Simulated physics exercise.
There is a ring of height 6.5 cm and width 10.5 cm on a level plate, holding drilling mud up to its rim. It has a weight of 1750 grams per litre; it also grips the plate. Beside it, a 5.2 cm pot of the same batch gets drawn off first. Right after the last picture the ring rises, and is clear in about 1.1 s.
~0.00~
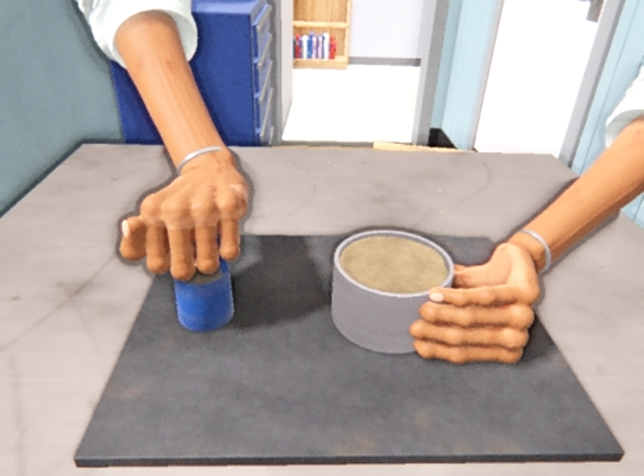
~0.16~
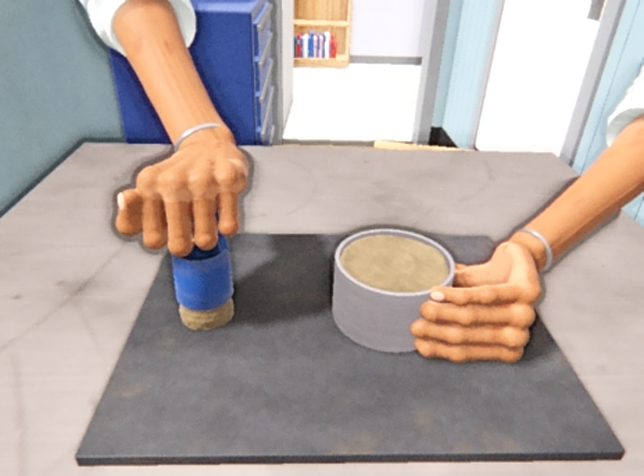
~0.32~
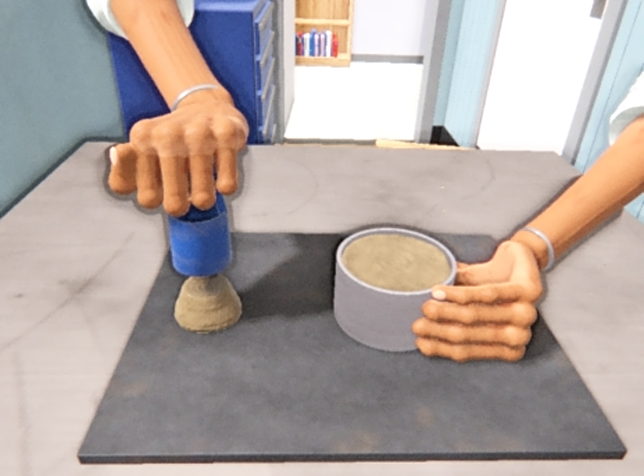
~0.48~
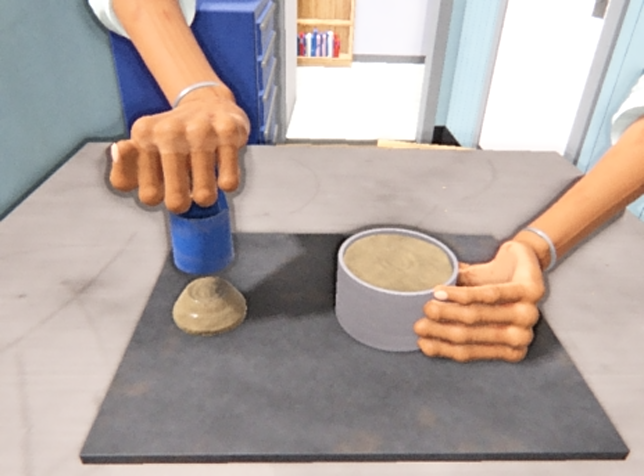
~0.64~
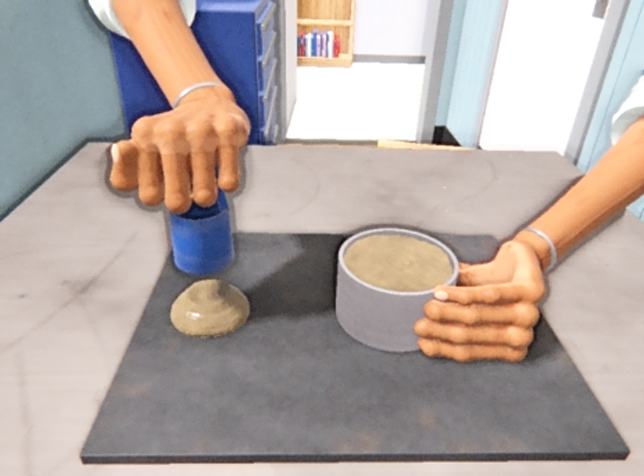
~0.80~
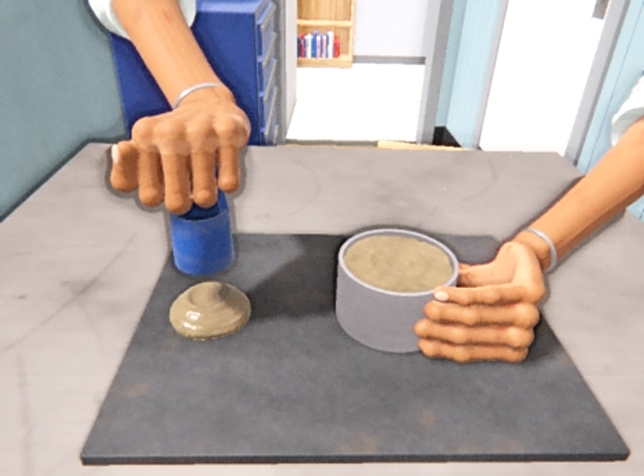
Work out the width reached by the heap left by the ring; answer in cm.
About 20.2 centimetres.
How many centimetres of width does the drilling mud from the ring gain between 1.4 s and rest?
5.0 cm.
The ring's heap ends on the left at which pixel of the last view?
(292, 318), roughly.
After 1.1 s, the ring is up 1.7 cm; the drilling mud has come down 0.3 cm to 6.2 cm and is 12 cm wide.
After 1.4 s, the ring is up 4.5 cm; the drilling mud has come down 2.1 cm to 4.4 cm and is 15 cm wide.
After 1.6 s, the ring is up 6.4 cm; the drilling mud has come down 2.9 cm to 3.6 cm and is 17 cm wide.
After 2.0 s, the ring is clear; the drilling mud has come down 3.5 cm to 3.0 cm and is 18 cm wide.
After 4.1 s, at rest, the ring is clear; the drilling mud has come down 3.8 cm to 2.7 cm and is 20 cm wide.
